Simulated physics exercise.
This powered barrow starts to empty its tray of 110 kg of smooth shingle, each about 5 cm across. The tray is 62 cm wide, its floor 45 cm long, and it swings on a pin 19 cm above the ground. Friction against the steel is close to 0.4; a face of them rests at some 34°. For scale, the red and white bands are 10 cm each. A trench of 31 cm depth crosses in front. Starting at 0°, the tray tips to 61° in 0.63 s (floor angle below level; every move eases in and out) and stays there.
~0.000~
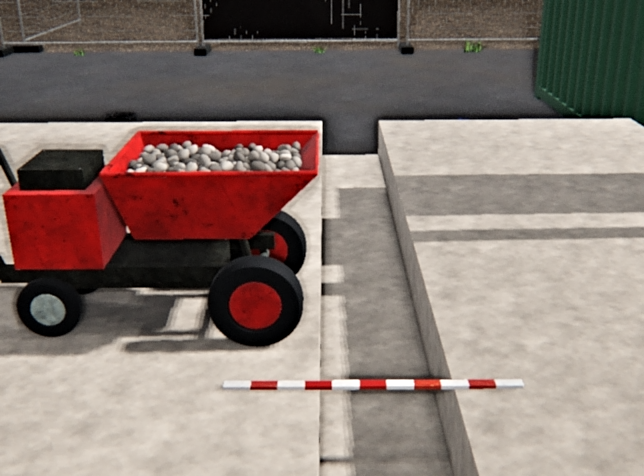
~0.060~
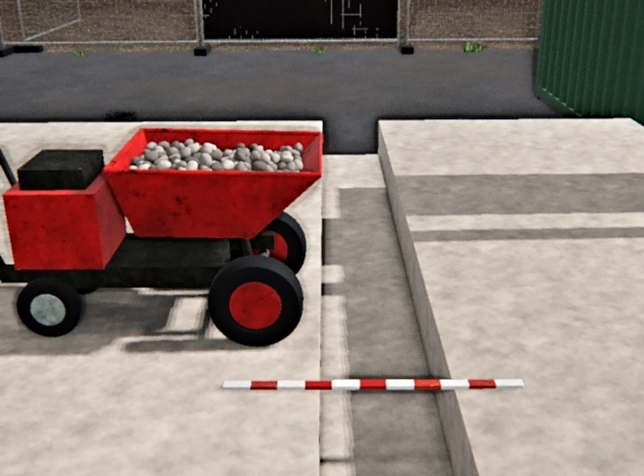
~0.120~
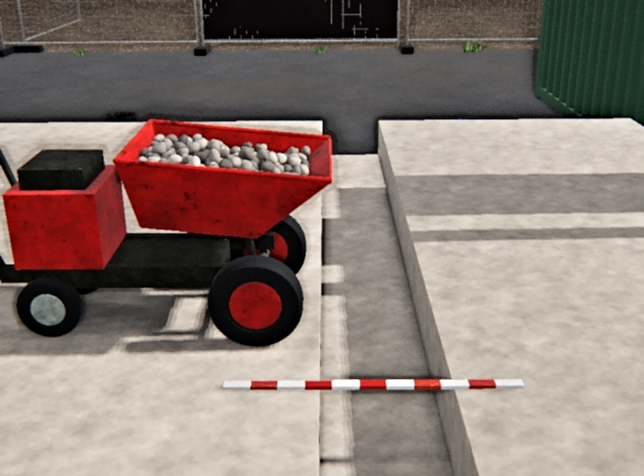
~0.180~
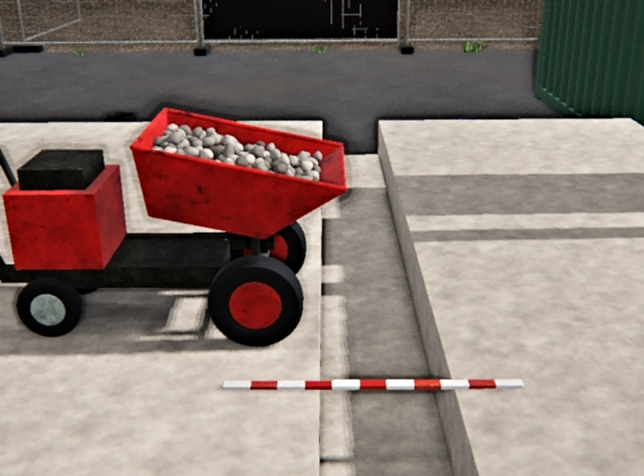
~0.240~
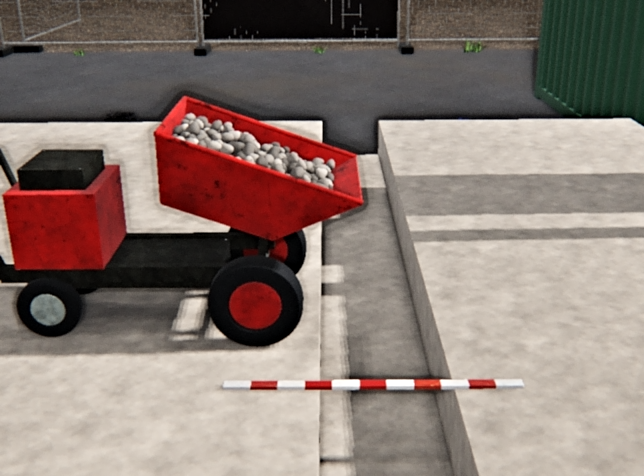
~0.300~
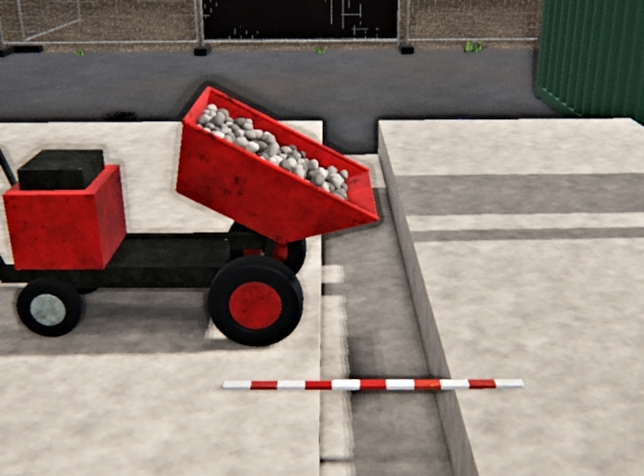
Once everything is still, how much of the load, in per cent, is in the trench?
Close to 35 in a hundred.
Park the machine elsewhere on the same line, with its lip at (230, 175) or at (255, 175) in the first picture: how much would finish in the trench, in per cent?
First some 95, then 85 per cent.
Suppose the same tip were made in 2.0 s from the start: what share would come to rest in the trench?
It would be near 55 per cent.
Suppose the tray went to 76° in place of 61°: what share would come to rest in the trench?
In that case some 45 per cent.
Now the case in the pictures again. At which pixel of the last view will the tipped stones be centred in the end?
Their middle is at about (469, 307).
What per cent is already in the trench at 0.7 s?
About 10 per cent by then.
After 0.5 s the floor is at 51°; 100 % in the tray; the foremost stones are at (383, 234).
After 0.7 s the floor is at 61°; 78 % in the tray, 9 % in the trench, 13 % past the trench; the foremost stones are at (473, 308).
After 1.1 s the floor is at 61°; 27 % in the tray, 12 % in the trench, 61 % past the trench; the foremost stones are at (631, 308).
After 3.0 s the floor is at 61°; 0 % in the tray, 35 % in the trench, 65 % past the trench; the foremost stones are past the picture's edge.
